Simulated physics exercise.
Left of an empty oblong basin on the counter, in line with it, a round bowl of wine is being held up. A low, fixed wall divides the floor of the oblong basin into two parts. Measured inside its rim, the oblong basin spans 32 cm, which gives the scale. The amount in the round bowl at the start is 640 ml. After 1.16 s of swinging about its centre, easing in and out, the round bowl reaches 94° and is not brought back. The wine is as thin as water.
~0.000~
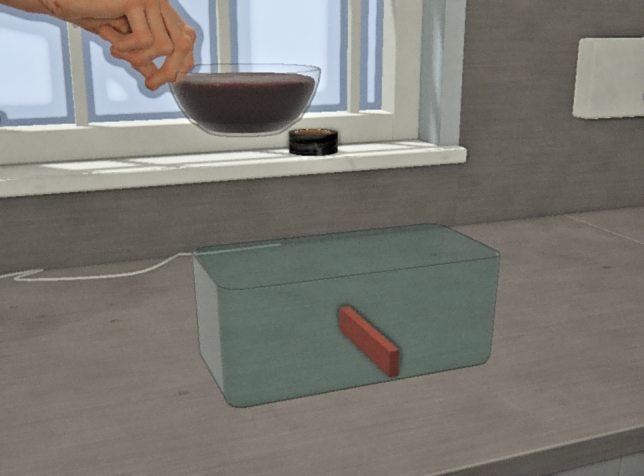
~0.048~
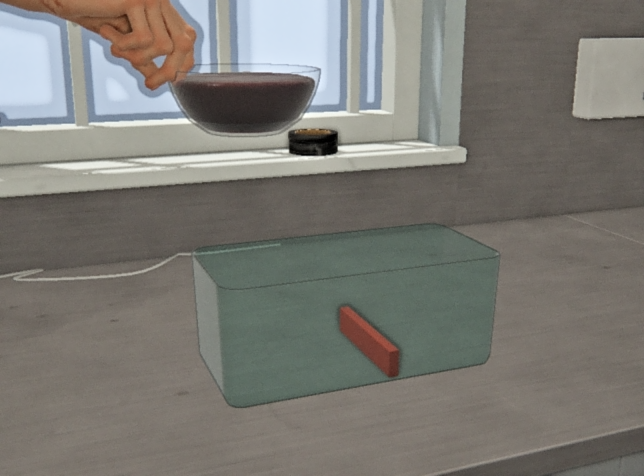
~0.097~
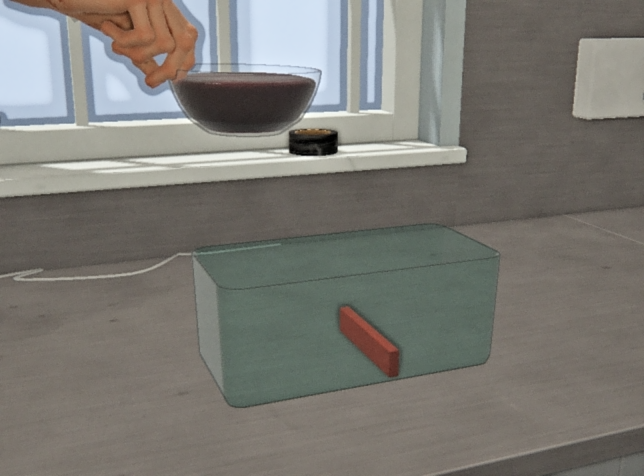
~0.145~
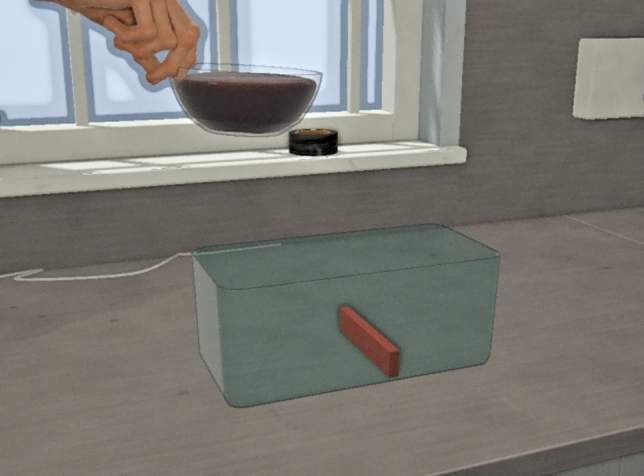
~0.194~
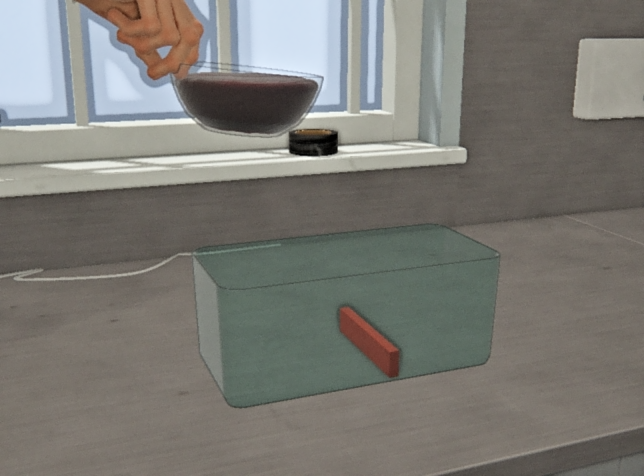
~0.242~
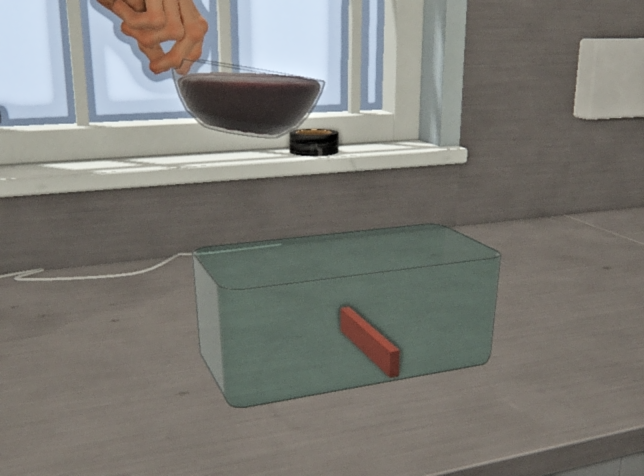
A clear round bowl of dark wine, held up by a hand at the upper left, stays level at first, then tilts slightly, its right side dipping. Seen from slightly above, a grey counter runs below a bright, white-framed window. A translucent green oblong basin with a slanted red bar stands on the counter near a pale cord, and a small dark jar sits on the sill.
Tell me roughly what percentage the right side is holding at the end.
At the end it holds about 64 per cent.
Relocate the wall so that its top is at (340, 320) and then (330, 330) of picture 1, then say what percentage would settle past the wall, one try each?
Try 1: 85 %; try 2: 90 %.
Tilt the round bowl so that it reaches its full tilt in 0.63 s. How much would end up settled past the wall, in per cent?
50 per cent.
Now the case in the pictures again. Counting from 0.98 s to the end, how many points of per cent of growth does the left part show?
Around 14 in a hundred.
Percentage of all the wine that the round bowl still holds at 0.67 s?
About 44 per cent.
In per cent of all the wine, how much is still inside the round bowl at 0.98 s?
I'd estimate some 3 per cent.
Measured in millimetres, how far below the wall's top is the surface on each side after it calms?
The left side gives some 24 mm, the right side some 8 mm.
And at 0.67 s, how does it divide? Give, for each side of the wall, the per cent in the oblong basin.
I'd say some 5 in a hundred on the left and 12 on the right.
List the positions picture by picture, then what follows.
It leans 0°; its right rim is at (315, 69); the wine meets the walls at (171, 80) and (310, 76); the oblong basin's rim runs from (205, 270) to (470, 240); the wall's top is at (368, 329), in the first picture.
It leans 0°; its right rim is at (315, 70); the wine meets the walls at (171, 80) and (309, 76), in the second picture.
It leans 2°; its right rim is at (316, 71); the wine meets the walls at (171, 79) and (310, 78), in the third picture.
It leans 4°; its right rim is at (316, 74); the wine meets the walls at (173, 79) and (311, 79), in the fourth picture.
It leans 6°; its right rim is at (317, 78); the wine meets the walls at (174, 79) and (312, 80), in the fifth picture.
It leans 10°; its right rim is at (319, 82); the wine meets the walls at (177, 78) and (315, 81), in the sixth picture.
By 0.67 s the tilt is 58° and 44 per cent is still to pour, 5 is left of the wall and 11 right of it.
By 0.98 s the tilt is 88° and 3 per cent is still to pour, 21 is left of the wall and 66 right of it.
By 1.30 s the tilt is 94° and 0 per cent is still to pour, 34 is left of the wall and 66 right of it.
By 1.66 s the tilt is 94° and 0 per cent is still to pour, 35 is left of the wall and 64 right of it.
At rest 36 per cent lies left of the wall, 64 right of it and 1 outside.
